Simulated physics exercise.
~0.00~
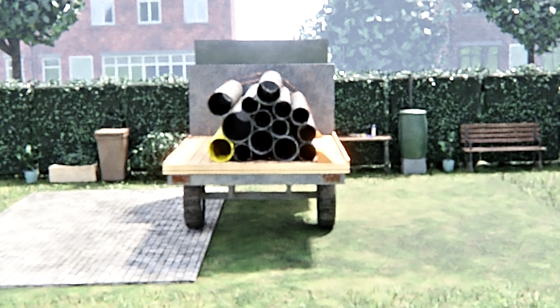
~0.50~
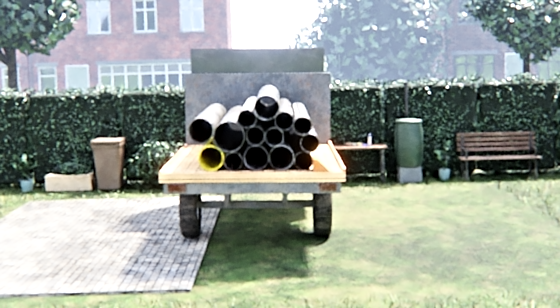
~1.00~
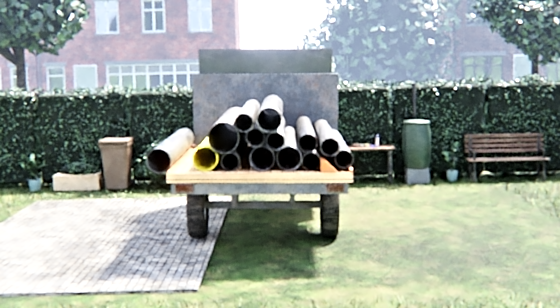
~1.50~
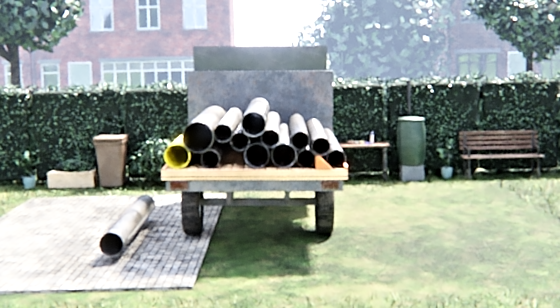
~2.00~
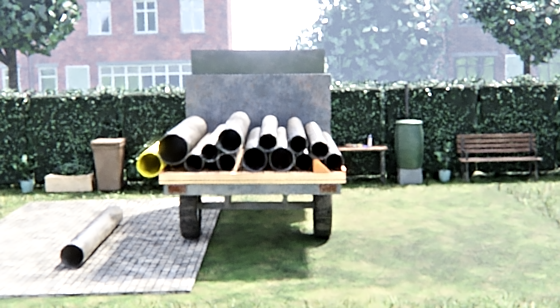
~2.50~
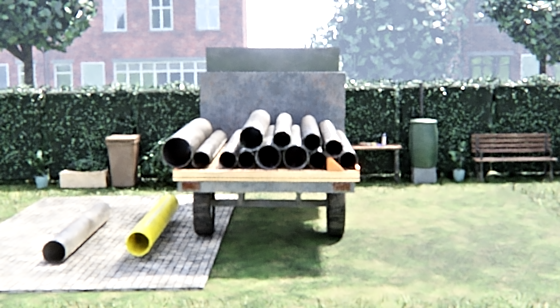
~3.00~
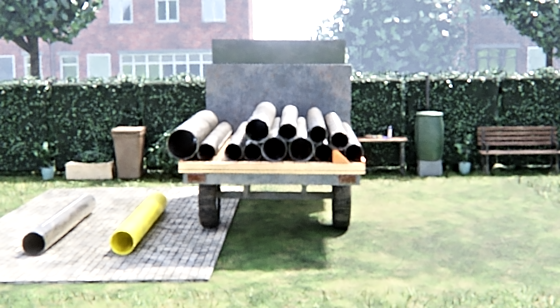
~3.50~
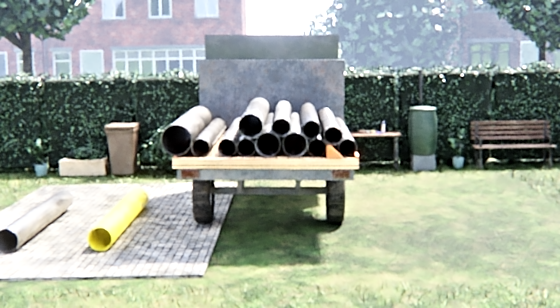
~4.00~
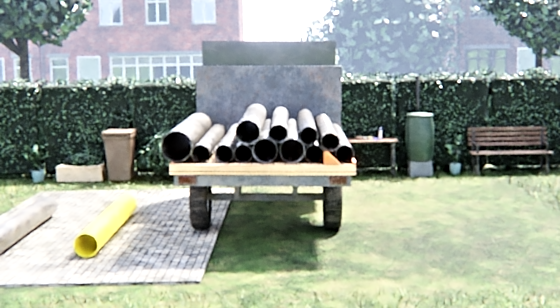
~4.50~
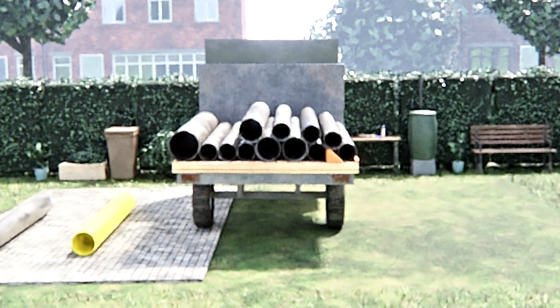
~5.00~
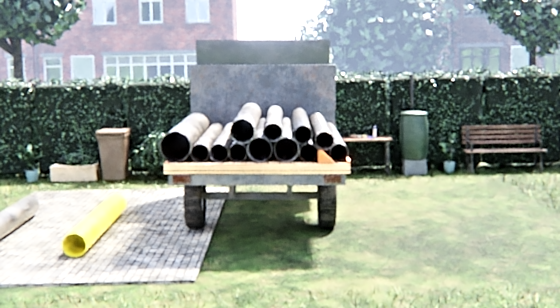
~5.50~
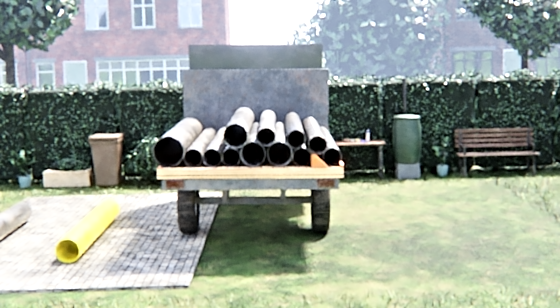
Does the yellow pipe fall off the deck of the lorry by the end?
Yes, the yellow pipe drops off the left side of the deck and ends up on the ground.
